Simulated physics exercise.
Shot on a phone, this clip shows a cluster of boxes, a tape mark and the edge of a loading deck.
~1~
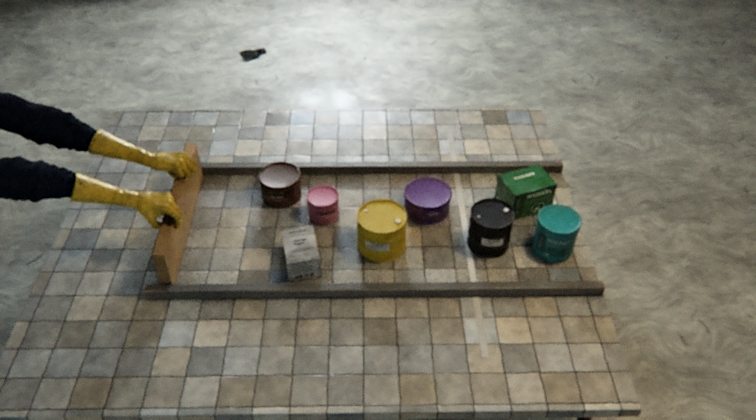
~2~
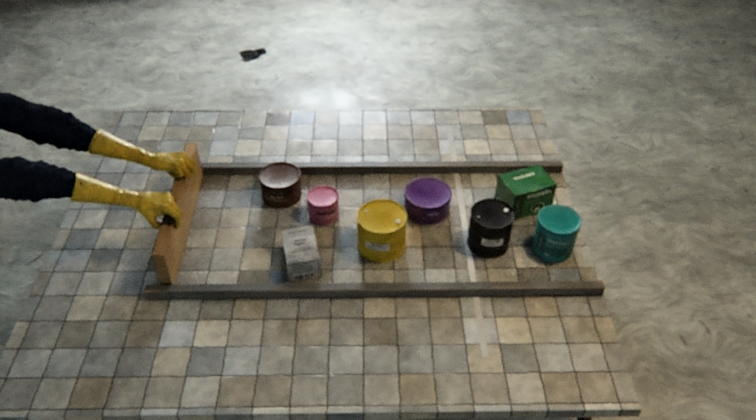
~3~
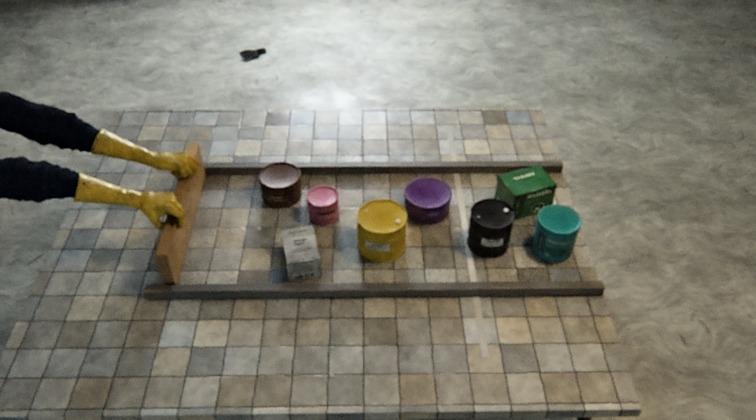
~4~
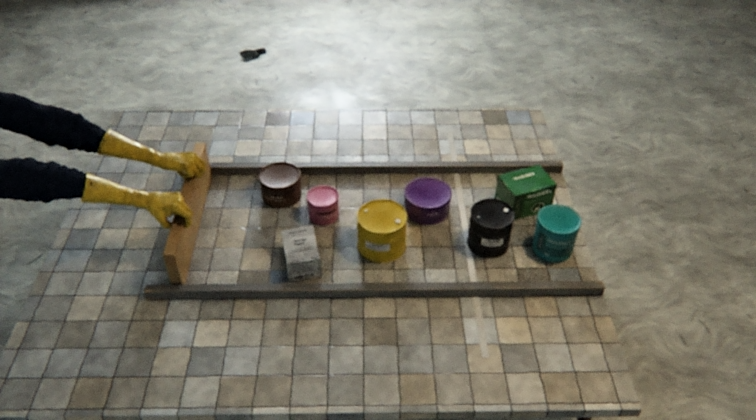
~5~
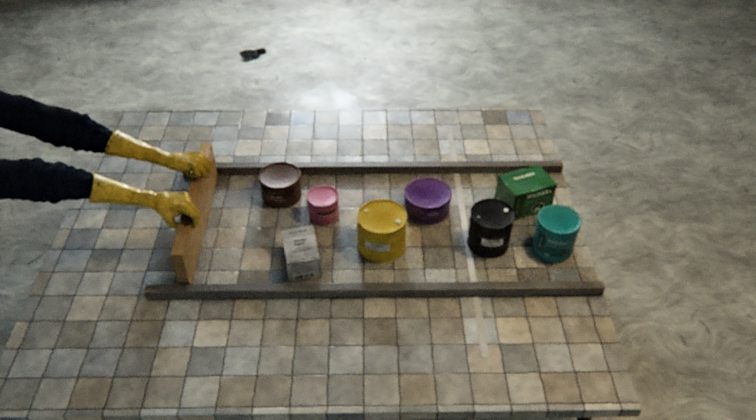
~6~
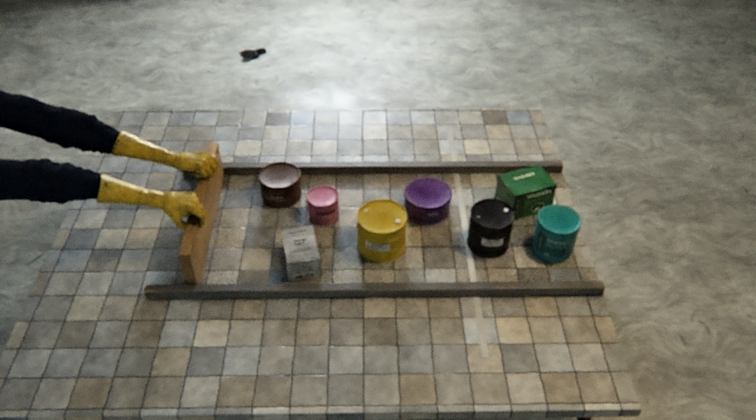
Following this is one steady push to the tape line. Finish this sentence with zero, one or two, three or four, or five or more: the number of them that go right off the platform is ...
The number of them that go right off the platform is one or two.
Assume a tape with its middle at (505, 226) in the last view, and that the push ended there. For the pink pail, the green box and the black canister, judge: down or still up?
The pink pail stays put. The green box ends up down. The black canister ends up down.
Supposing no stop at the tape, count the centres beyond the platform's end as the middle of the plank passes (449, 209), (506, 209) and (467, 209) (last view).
In order, that gives 1, then 3, then 1.
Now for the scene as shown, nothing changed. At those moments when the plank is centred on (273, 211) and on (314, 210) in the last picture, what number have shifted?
First 1, then 3.
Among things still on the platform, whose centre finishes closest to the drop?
The green box is the one.
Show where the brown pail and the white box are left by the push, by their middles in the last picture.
The brown pail ends at (480, 181) and the white box at (488, 254).
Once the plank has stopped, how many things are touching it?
Contact count: 3.
Early on, none off yet; turquoise pail at rest near (556, 234); green box at rest near (525, 193); black canister at rest near (490, 228).
Finally, the number that fall off is one or two; lost, turquoise pail.
